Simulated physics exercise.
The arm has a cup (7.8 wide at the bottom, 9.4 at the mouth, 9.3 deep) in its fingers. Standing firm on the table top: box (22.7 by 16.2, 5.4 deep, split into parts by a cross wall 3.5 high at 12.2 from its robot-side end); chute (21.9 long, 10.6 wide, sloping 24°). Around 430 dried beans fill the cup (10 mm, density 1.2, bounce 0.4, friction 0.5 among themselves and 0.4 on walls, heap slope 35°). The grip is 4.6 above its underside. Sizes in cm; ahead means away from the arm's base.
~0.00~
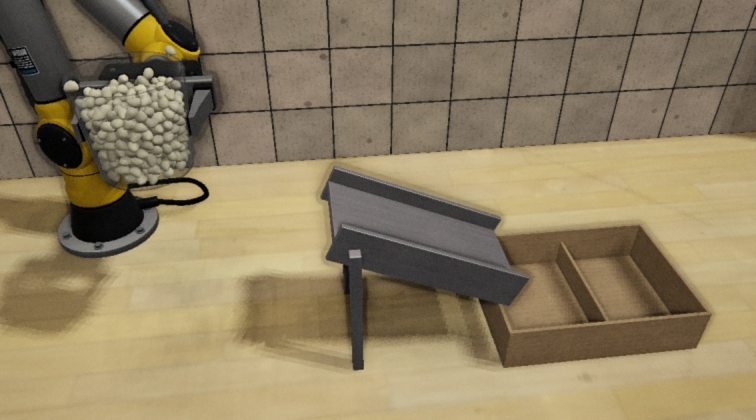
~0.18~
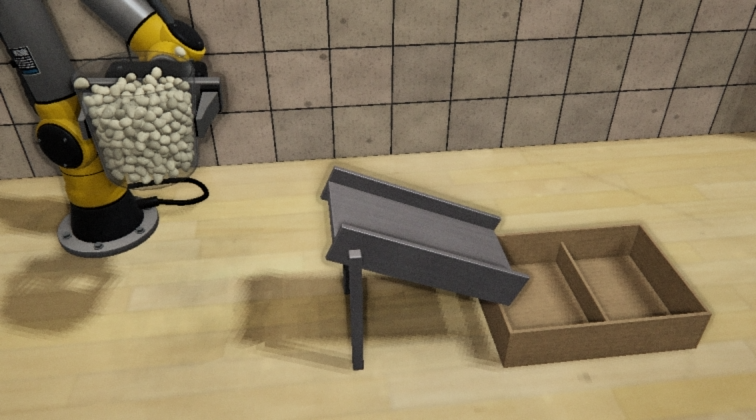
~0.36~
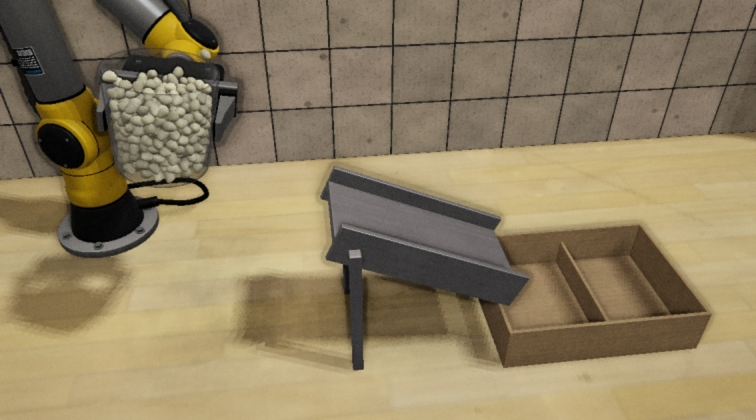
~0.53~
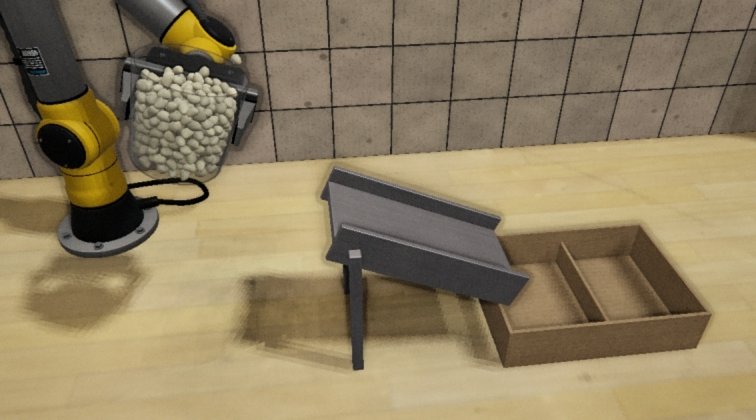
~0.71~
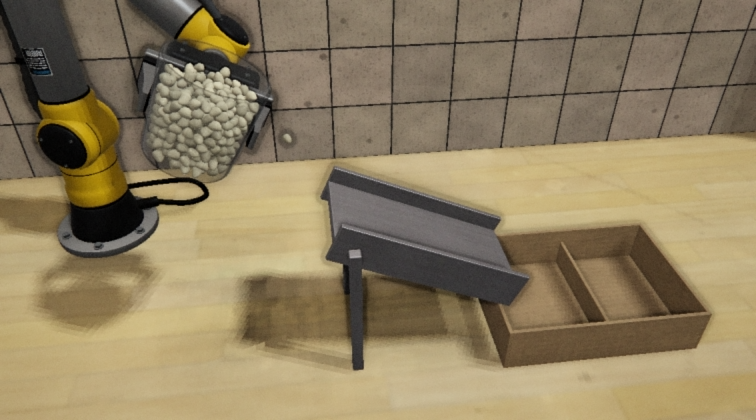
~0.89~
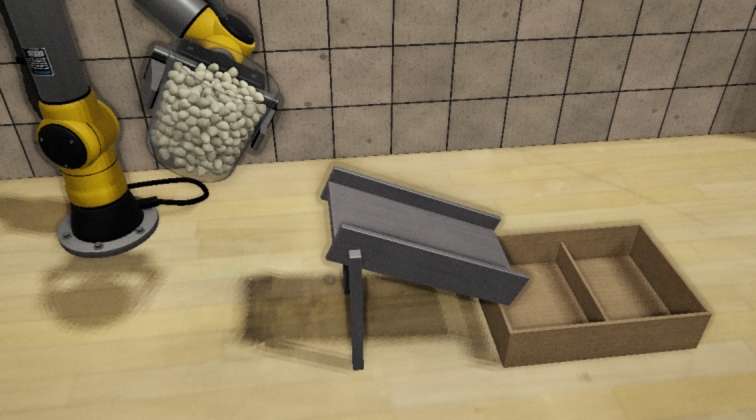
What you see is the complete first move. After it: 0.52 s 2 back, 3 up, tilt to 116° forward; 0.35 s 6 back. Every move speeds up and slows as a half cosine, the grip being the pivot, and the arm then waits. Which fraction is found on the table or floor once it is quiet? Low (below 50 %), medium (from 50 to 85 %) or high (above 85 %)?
On the table or floor the share is high, above 85 %.
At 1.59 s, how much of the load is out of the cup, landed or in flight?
Near 70 per cent so far.
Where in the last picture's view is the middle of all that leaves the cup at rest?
Around (303, 330).
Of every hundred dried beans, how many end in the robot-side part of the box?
Roughly 0 per cent.
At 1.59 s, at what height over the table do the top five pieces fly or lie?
Roughly 30 cm.
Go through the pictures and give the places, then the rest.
In the first picture, cup middle at (138, 124), level; upper third of the load around (132, 105), from x 70 to 185, top at y 50; 429 in the cup.
In the second picture, cup middle at (145, 123), tilted 3° forward; upper third of the load around (139, 104), from x 80 to 190, top at y 50.
In the third picture, cup middle at (162, 121), tilted 10° forward; upper third of the load around (154, 101), from x 110 to 205, top at y 55.
In the fourth picture, cup middle at (184, 118), tilted 19° forward; upper third of the load around (176, 99), from x 140 to 235, top at y 60.
In the fifth picture, cup middle at (201, 116), tilted 26° forward; upper third of the load around (195, 97), from x 150 to 285, top at y 70; 428 in the cup, 1 on the chute or in flight.
In the sixth picture, cup middle at (208, 115), tilted 29° forward; upper third of the load around (200, 97), from x 155 to 330, top at y 65; 428 in the cup, 1 on the chute or in flight.
After 1.24 s, tilted 95° forward, highest piece 35 above the table; 428 in the cup, 1 on the table or floor.
After 1.59 s, tilted 116° forward, highest piece 31 above the table; 136 in the cup, 124 on the table or floor, 169 on the chute or in flight.
After 1.96 s, tilted 116° forward, highest piece 16 above the table; 422 on the table or floor, 7 on the chute or in flight.
After 3.01 s, tilted 116° forward, highest piece 2 above the table; 429 on the table or floor.
At rest, 429 on the table or floor. That is 100 % on the table or floor.
